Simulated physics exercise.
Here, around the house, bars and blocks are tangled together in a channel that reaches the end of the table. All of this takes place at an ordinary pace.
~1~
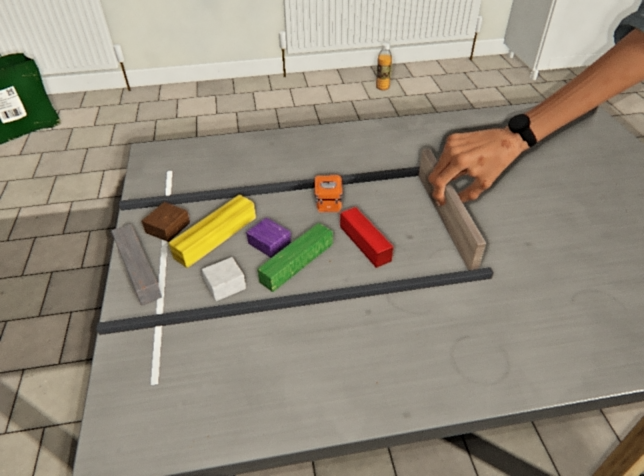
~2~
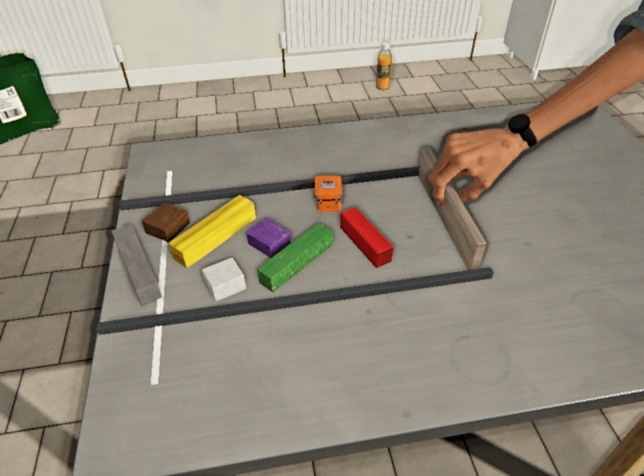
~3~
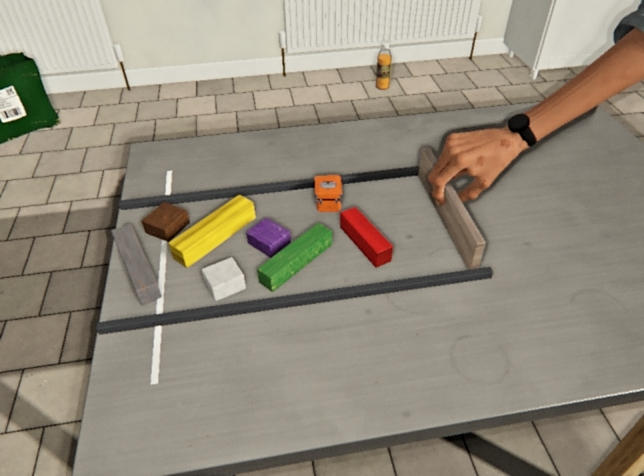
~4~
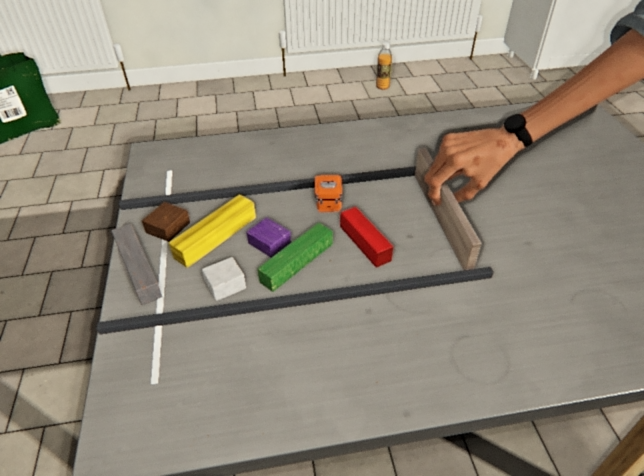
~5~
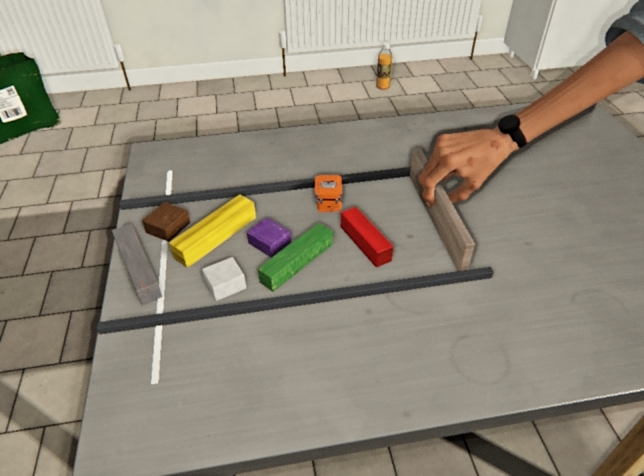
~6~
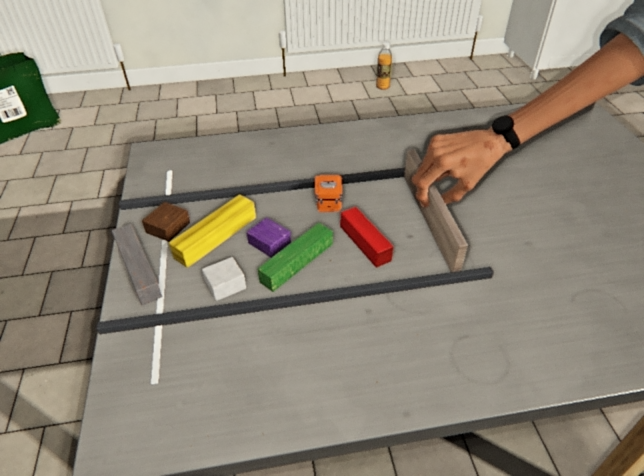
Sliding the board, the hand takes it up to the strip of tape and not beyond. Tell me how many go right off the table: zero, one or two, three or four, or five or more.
Three or four go right off.
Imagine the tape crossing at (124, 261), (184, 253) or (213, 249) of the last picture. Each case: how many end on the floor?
Down on the floor: 6, 2 and 0.
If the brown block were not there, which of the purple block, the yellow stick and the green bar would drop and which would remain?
So the purple block keeps its place, the yellow stick goes down and the green bar keeps its place.
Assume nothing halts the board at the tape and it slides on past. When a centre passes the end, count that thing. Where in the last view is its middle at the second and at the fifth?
In pixels, around (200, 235) followed by around (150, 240).
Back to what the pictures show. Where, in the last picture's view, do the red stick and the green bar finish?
Taking them in turn, first comes (151, 263), then (128, 281).
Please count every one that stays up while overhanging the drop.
You'd get 1.
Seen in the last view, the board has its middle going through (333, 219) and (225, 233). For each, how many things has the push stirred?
3 at one spot and 8 at the other.
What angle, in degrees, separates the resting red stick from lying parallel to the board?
Angle: Roughly 0 degrees.
A little later, none off yet; grey bar at rest near (136, 262); brown block at rest near (167, 221); yellow stick at rest near (215, 230).
Next, none off yet; grey bar at rest near (136, 262); brown block at rest near (167, 221); yellow stick shifted a little near (199, 225).
Later still, none off yet; grey bar tilted a little near (95, 273); brown block shifted about its own width near (120, 218); yellow stick shifted about its own width near (137, 226).
When it is over, the number that fall off is three or four; down, white block, yellow stick, brown block and grey bar.
